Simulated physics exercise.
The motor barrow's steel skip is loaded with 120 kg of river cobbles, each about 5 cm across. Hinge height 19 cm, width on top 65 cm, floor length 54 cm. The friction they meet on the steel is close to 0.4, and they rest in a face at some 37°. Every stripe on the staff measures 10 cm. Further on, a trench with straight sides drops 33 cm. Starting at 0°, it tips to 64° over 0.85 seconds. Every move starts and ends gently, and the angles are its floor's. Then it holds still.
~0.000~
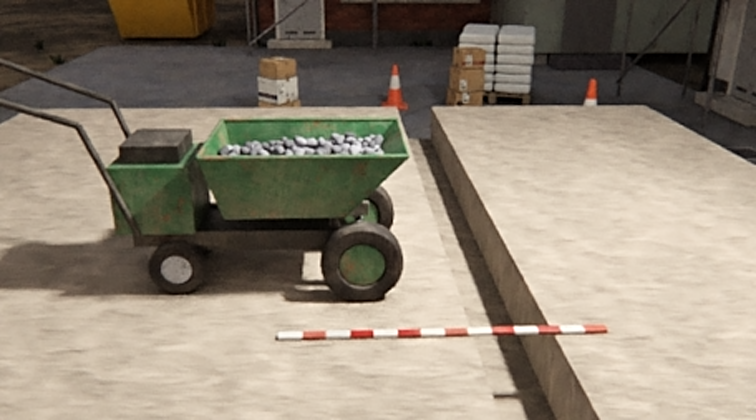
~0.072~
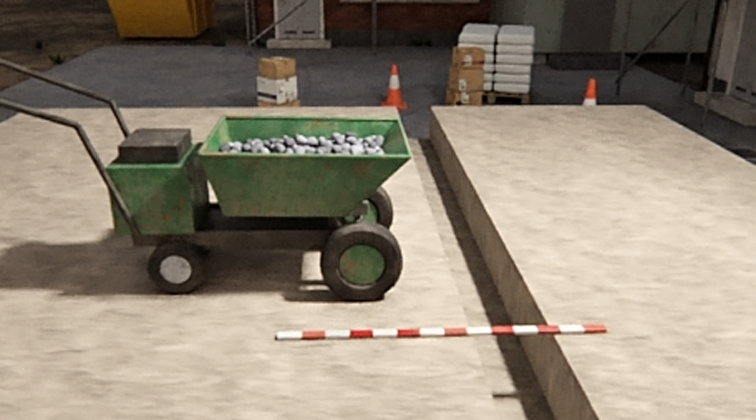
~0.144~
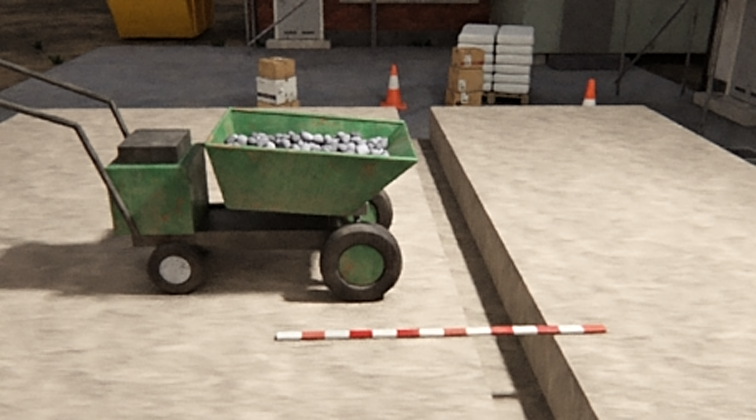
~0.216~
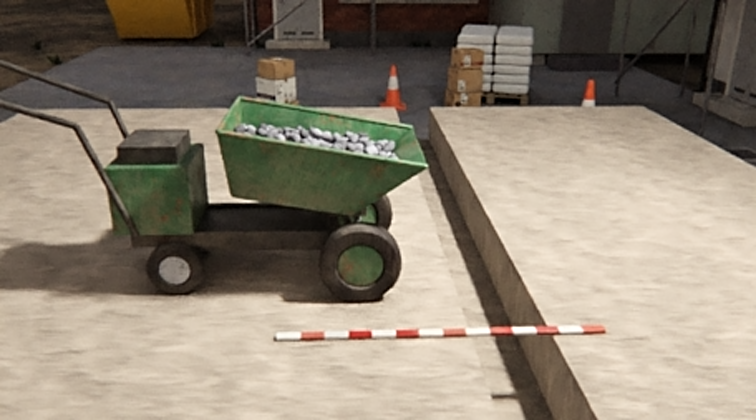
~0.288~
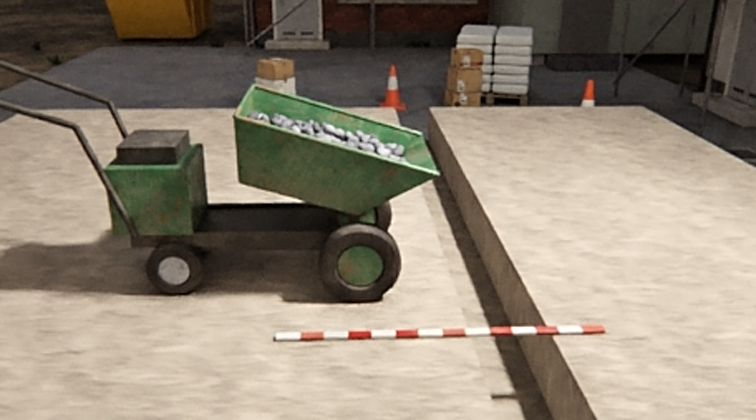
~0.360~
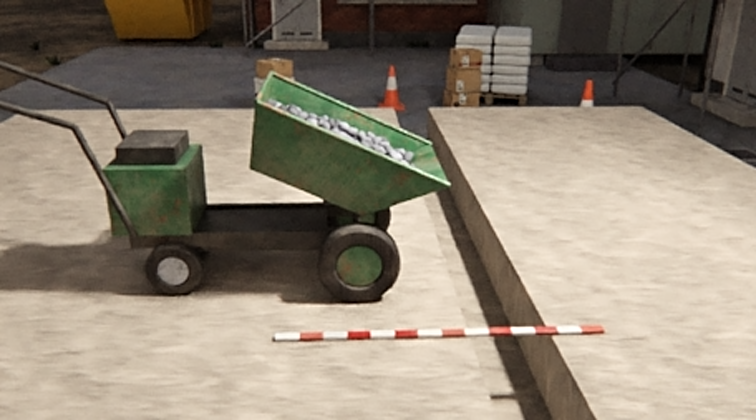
The green skip full of cobbles tilts steadily toward the right on the motor barrow.
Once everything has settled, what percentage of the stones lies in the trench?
I would say 67 percent.
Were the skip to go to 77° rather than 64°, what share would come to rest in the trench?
I'd expect around 75 in a hundred.
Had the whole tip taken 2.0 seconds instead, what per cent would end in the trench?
Roughly 85 per cent.
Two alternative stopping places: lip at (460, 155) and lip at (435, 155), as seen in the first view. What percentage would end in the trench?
First spot about 30, second spot about 45 per cent.
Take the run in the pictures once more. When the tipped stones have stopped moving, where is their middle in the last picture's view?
(499, 305).
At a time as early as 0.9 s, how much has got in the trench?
15 per cent or so by then.
After 0.6 s the floor is at 54°; 100 % in the skip; the foremost stones are at (452, 208).
After 0.9 s the floor is at 64°; 83 % in the skip, 16 % in the trench, 1 % past the trench; the foremost stones are at (522, 254).
After 1.3 s the floor is at 64°; 37 % in the skip, 32 % in the trench, 30 % past the trench; the foremost stones are at (622, 267).
After 3.2 s the floor is at 64°; 0 % in the skip, 67 % in the trench, 33 % past the trench; the foremost stones are at (735, 268).
